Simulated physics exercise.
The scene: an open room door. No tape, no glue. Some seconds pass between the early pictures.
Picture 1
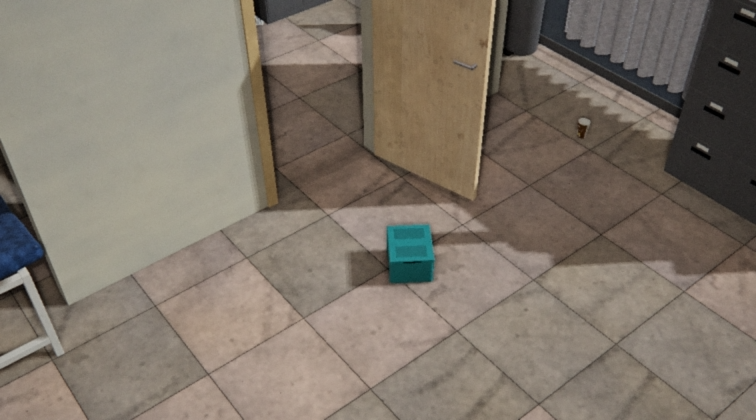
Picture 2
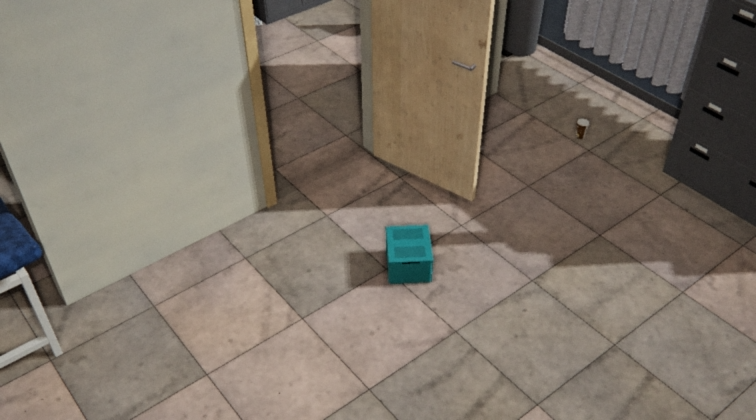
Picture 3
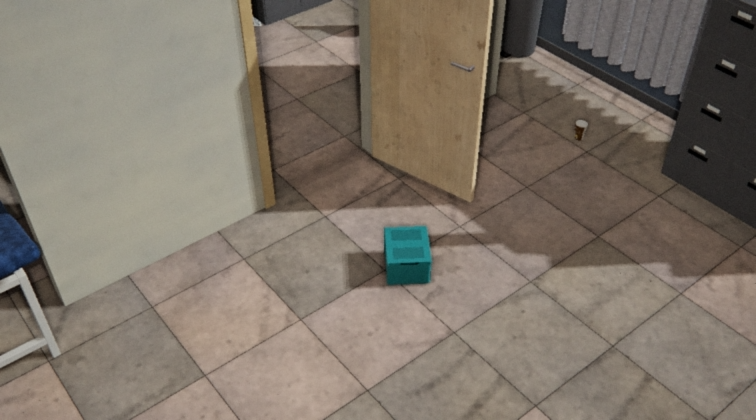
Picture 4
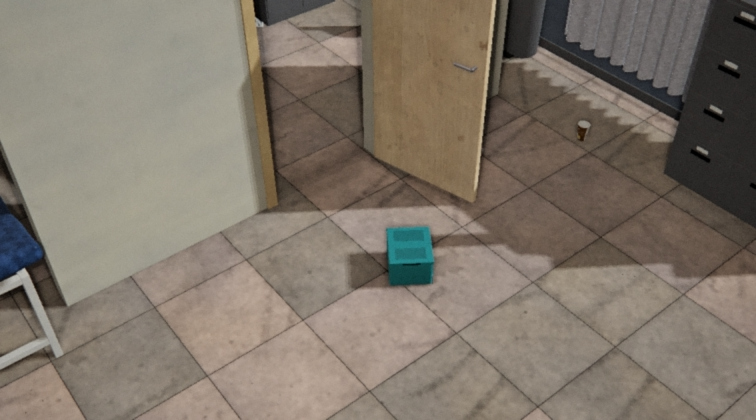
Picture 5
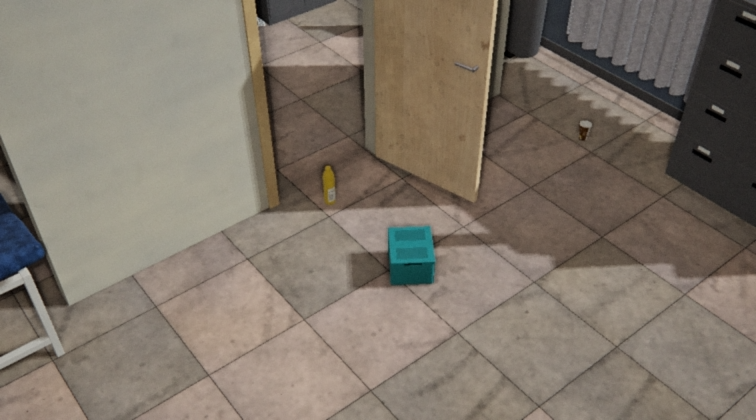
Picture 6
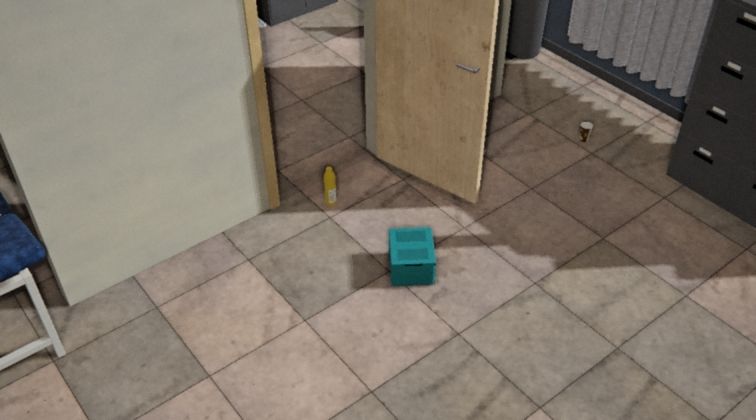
To begin with, a wooden door stands wide open and still above a tiled floor, with a turquoise tote in front of it and a small cup near the cabinet at right. Then a yellow bottle appears upright on the floor in the doorway, left of the door, while everything else stays essentially still.
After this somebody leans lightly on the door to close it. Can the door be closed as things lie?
The door closes.
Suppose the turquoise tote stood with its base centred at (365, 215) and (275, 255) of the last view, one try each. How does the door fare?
First try: It stops short; second try: It reaches the frame.
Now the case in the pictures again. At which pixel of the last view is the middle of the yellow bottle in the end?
Near (285, 167).
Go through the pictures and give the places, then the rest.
Door wide open and still; turquoise tote (410, 254), in the first picture.
Door wide open and still; turquoise tote (409, 255), in the second picture.
Door wide open and still; turquoise tote (407, 256), in the third picture.
Door wide open and still; turquoise tote (409, 257), in the fourth picture.
Door wide open and still; turquoise tote (411, 256), in the fifth picture.
Door wide open and still; yellow bottle (330, 186); turquoise tote (412, 257), in the sixth picture.
Then, 1.60 s later than the last frame, door 38° open.
Then, 2.20 s later than the last frame, door 1° open; yellow bottle moved well along near (302, 173).
When it is over, door 0° open; lying over on the floor, yellow bottle; turquoise tote as before. End places, in pixels of the last picture, yellow bottle near (285, 167).
